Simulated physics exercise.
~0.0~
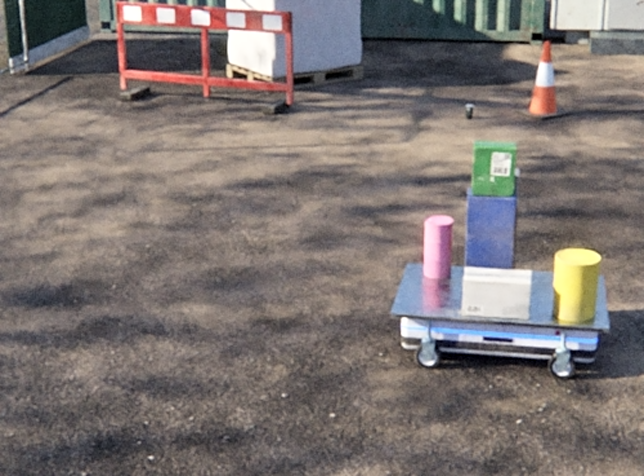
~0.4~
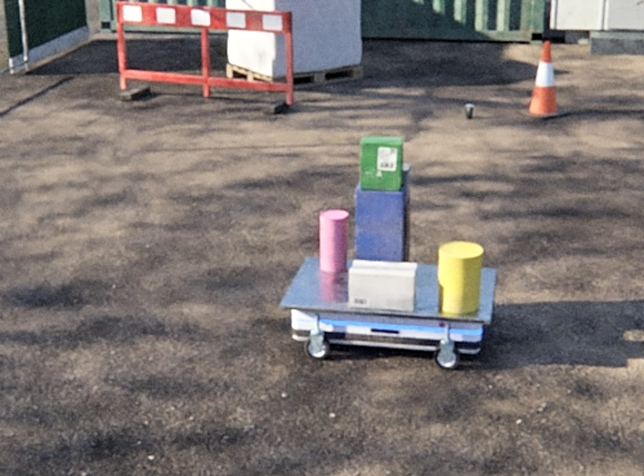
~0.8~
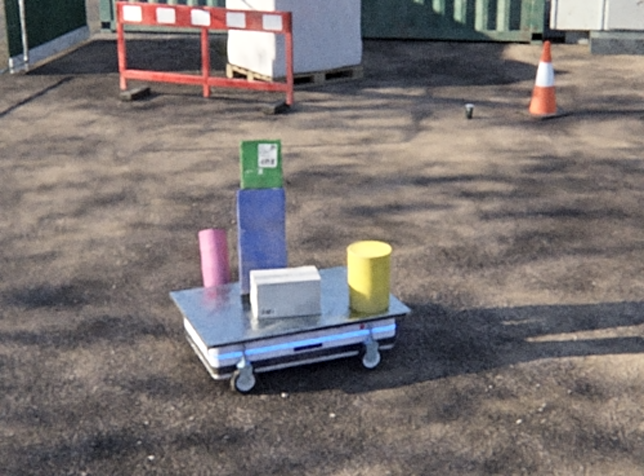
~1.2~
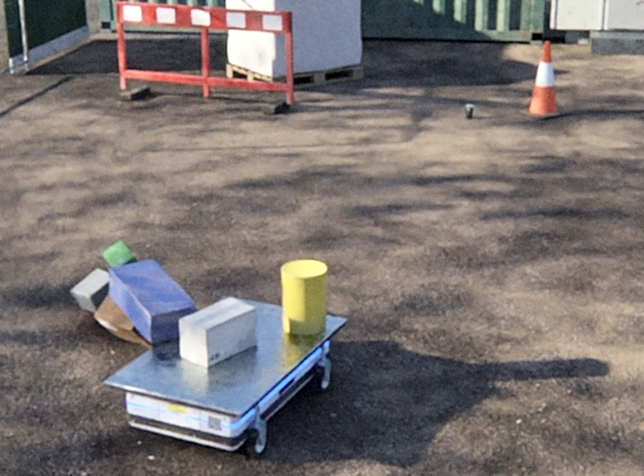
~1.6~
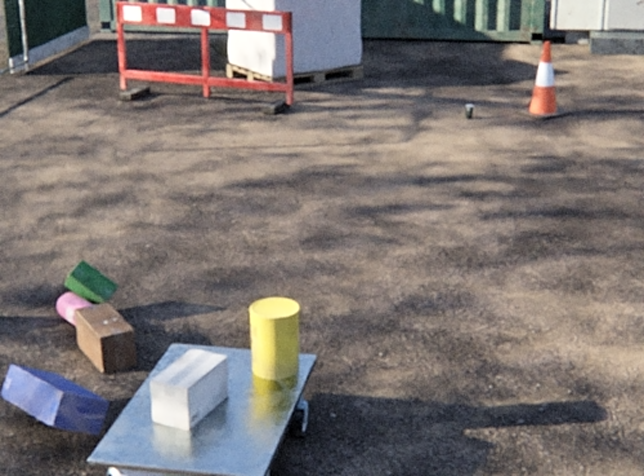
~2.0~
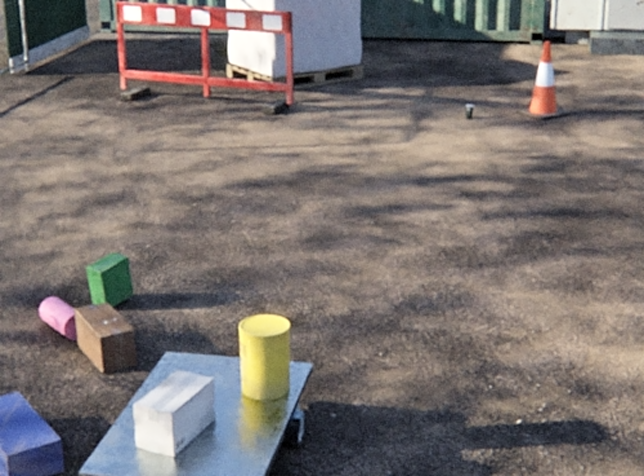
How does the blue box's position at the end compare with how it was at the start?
At the start the blue box stands upright on the cart with the green box above it. By the end it is lying on its side on the ground at the lower left.
